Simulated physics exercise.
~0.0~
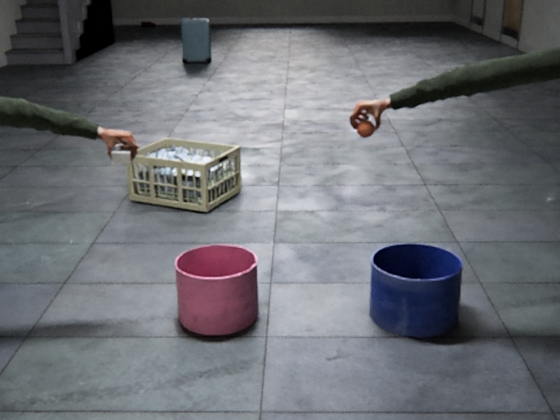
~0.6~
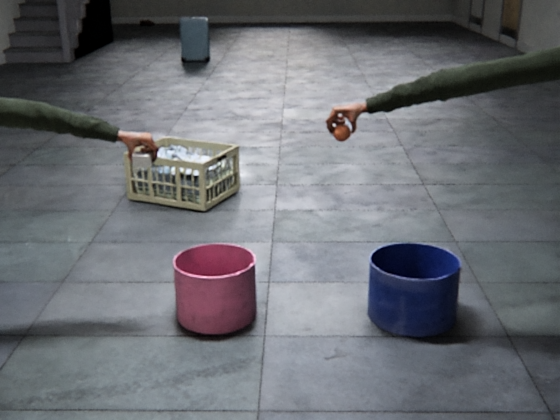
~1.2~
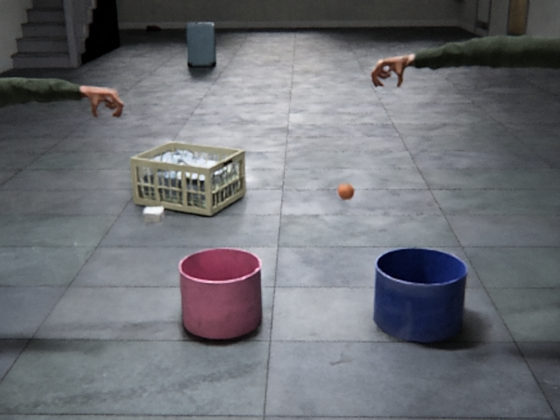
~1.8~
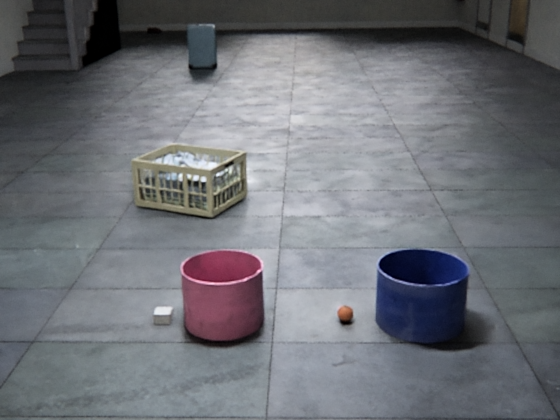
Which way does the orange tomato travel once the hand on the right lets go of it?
The orange tomato moves down, dropping to the floor between the two bins.
